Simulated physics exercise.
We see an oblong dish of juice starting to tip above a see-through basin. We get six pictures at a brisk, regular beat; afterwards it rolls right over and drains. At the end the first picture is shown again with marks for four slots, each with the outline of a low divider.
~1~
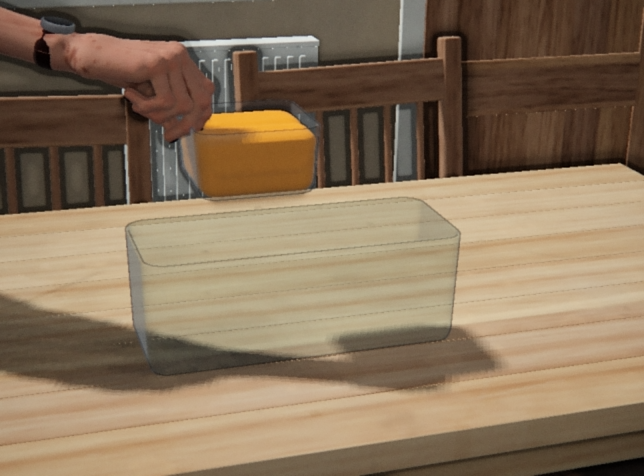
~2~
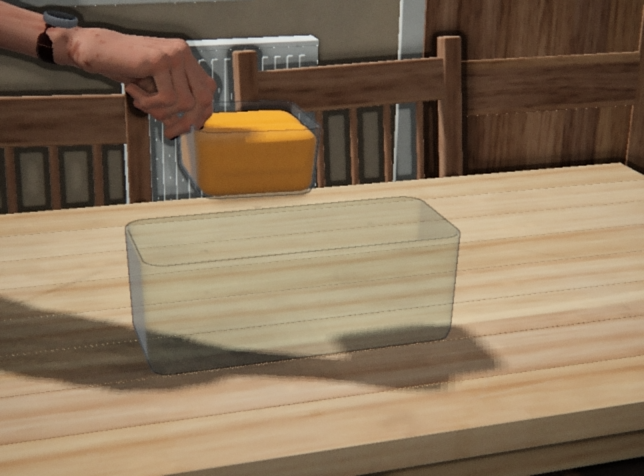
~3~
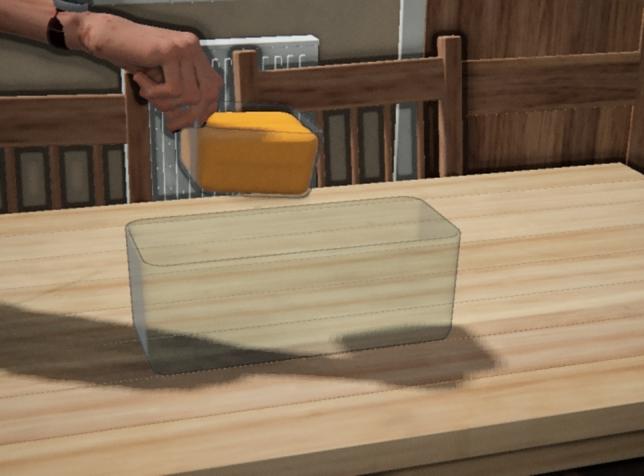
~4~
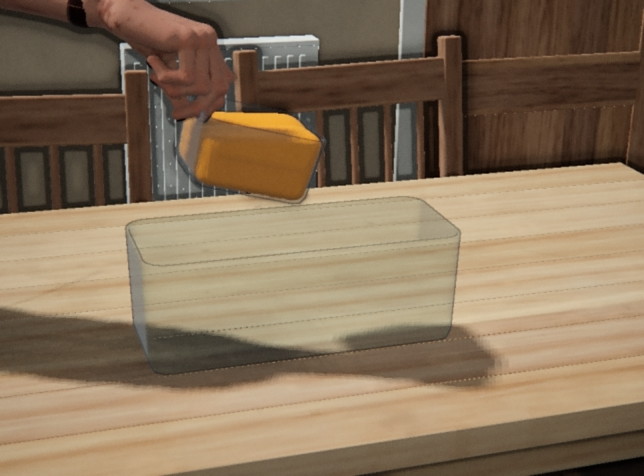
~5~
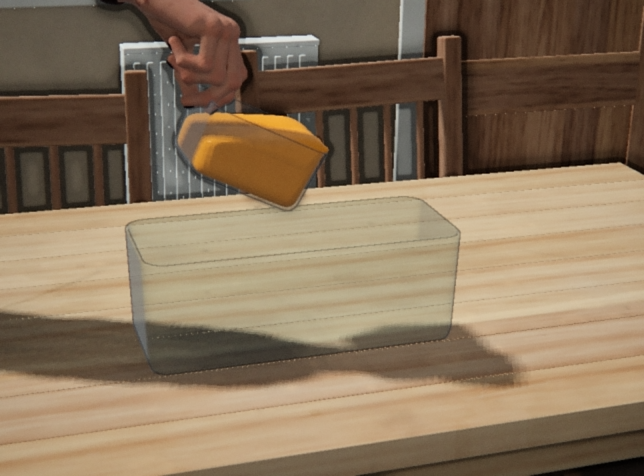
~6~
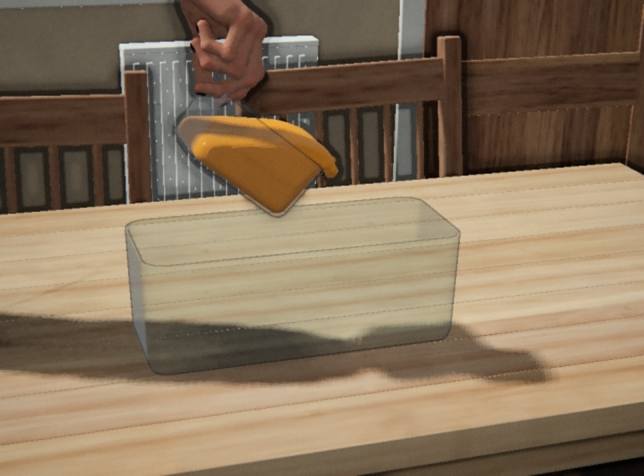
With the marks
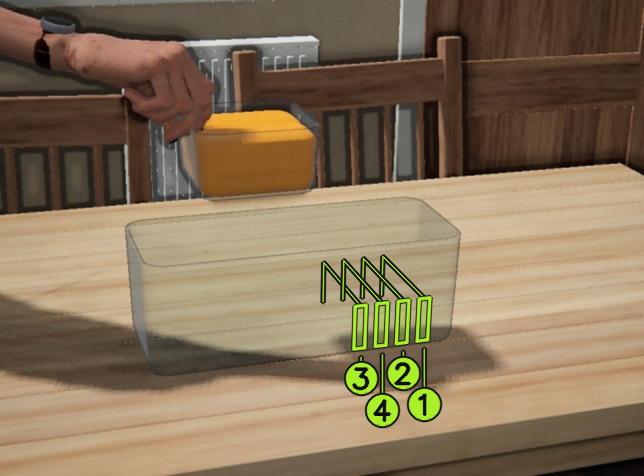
The clip shows a hand holding an oblong dish of orange juice above a see-through basin on a wooden table; the hand moves right and rises as the dish tilts down to the right and juice comes over its lip.
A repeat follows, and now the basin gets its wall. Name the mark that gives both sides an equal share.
Slot 3 does it best.
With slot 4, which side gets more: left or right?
The left side.
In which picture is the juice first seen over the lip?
Picture 5.
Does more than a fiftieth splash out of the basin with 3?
Yes.
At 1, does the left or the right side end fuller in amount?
More ends on the left.
On the marked copy, 1 at (424, 348); 2 at (403, 351); 3 at (361, 356); 4 at (382, 354).
For slot 1, about 85 % ends left of the wall and 8 % right of it; 7 % is lost outside.
For slot 2, about 84 % ends left of the wall and 7 % right of it; 10 % is lost outside.
For slot 3, about 48 % ends left of the wall and 44 % right of it; 7 % is lost outside.
For slot 4, about 73 % ends left of the wall and 19 % right of it; 8 % is lost outside.
